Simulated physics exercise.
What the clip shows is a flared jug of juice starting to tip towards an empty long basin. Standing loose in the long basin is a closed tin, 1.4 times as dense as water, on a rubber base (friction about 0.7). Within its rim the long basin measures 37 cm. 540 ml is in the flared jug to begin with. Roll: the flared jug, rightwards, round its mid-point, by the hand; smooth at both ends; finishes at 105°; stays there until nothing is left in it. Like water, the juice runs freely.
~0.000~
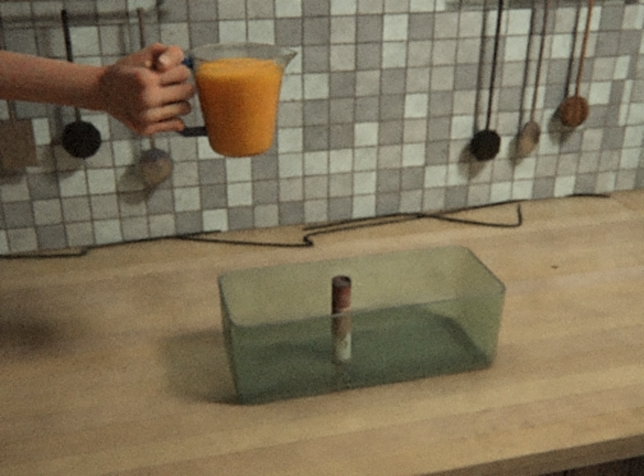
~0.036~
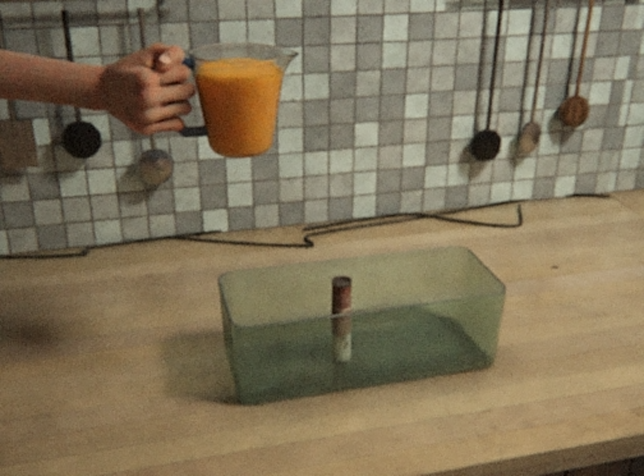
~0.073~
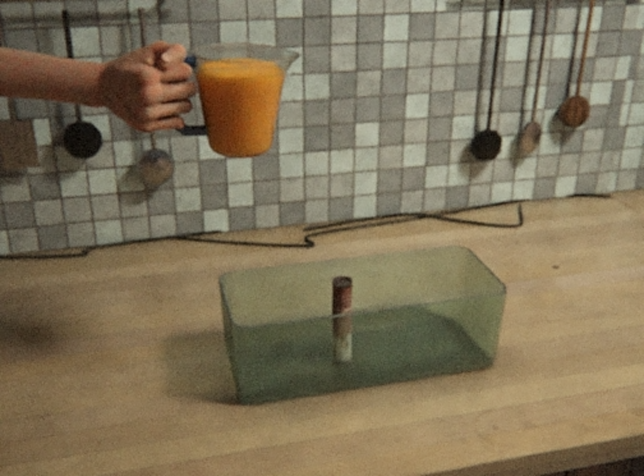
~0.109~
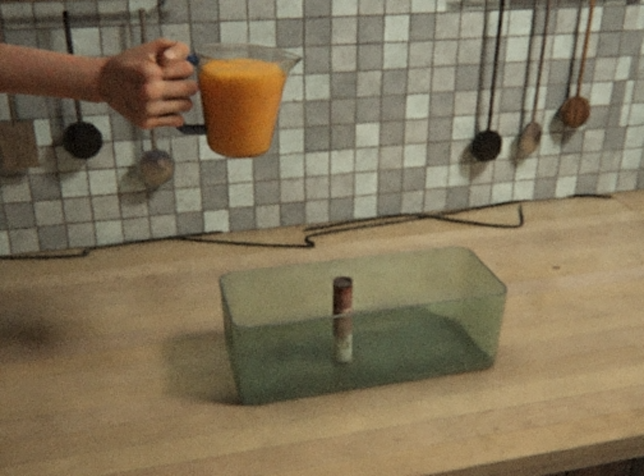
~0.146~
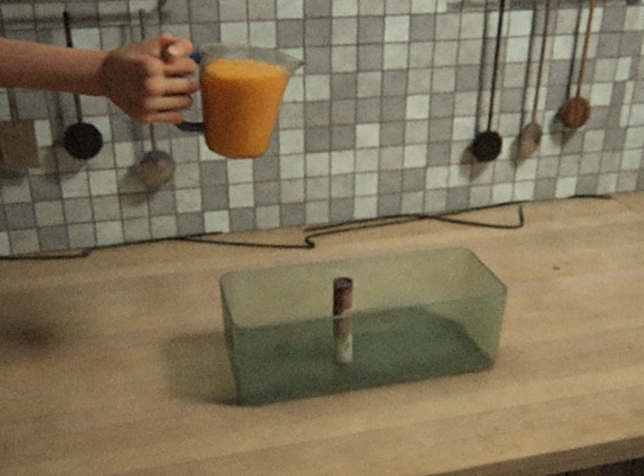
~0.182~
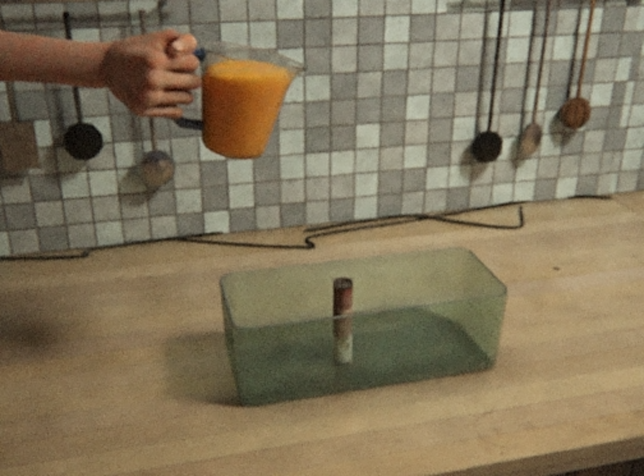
A hand holds a flared jug of orange juice nearly upright at the upper left, above a wooden counter. Slowly, the hand tilts the jug slightly to the right, its spout dipping a little, while a small closed tin stands still inside the long, greenish see-through basin below.
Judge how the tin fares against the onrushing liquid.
It withstands it and stays upright.
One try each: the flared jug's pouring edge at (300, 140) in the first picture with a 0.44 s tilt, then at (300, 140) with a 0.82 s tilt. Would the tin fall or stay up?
First it tips over; then it tips over.
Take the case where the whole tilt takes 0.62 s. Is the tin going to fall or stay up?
Holds steady.
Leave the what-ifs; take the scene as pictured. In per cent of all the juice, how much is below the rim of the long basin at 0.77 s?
Some 48 per cent.
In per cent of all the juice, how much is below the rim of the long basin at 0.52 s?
Estimate - around 1 in a hundred parts.
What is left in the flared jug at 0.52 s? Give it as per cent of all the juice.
Close to 68 percent of the liquid remains at that time.
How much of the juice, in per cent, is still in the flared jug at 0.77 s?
I'd say some 14 per cent remains.
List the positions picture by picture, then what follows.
Tilt 0°; pouring edge (298, 51); surface from (194, 69) to (281, 64); the long basin's rim runs from (225, 300) to (486, 268); the tin's top is at (341, 284), in the first picture.
Tilt 1°; pouring edge (299, 52); surface from (195, 69) to (281, 65), in the second picture.
Tilt 2°; pouring edge (300, 53); surface from (197, 68) to (282, 66), in the third picture.
Tilt 5°; pouring edge (303, 57); surface from (199, 68) to (284, 67), in the fourth picture.
Tilt 8°; pouring edge (305, 61); surface from (201, 68) to (287, 69), in the fifth picture.
Tilt 12°; pouring edge (308, 66); surface from (203, 70) to (291, 70), in the sixth picture.
Then, 0.52 s in, the tilt is 75° and 69 per cent is still to pour; the tin stands where it began.
Then, 0.77 s in, the tilt is 104° and 15 per cent is still to pour; the tin stands where it began.
Then, 1.03 s in, the tilt is 105° and 0 per cent is still to pour; the tin stands where it began.
Then, 1.32 s in, the tilt is 105° and 0 per cent is still to pour; the tin stands where it began.
Finally, the tin stands where it began.
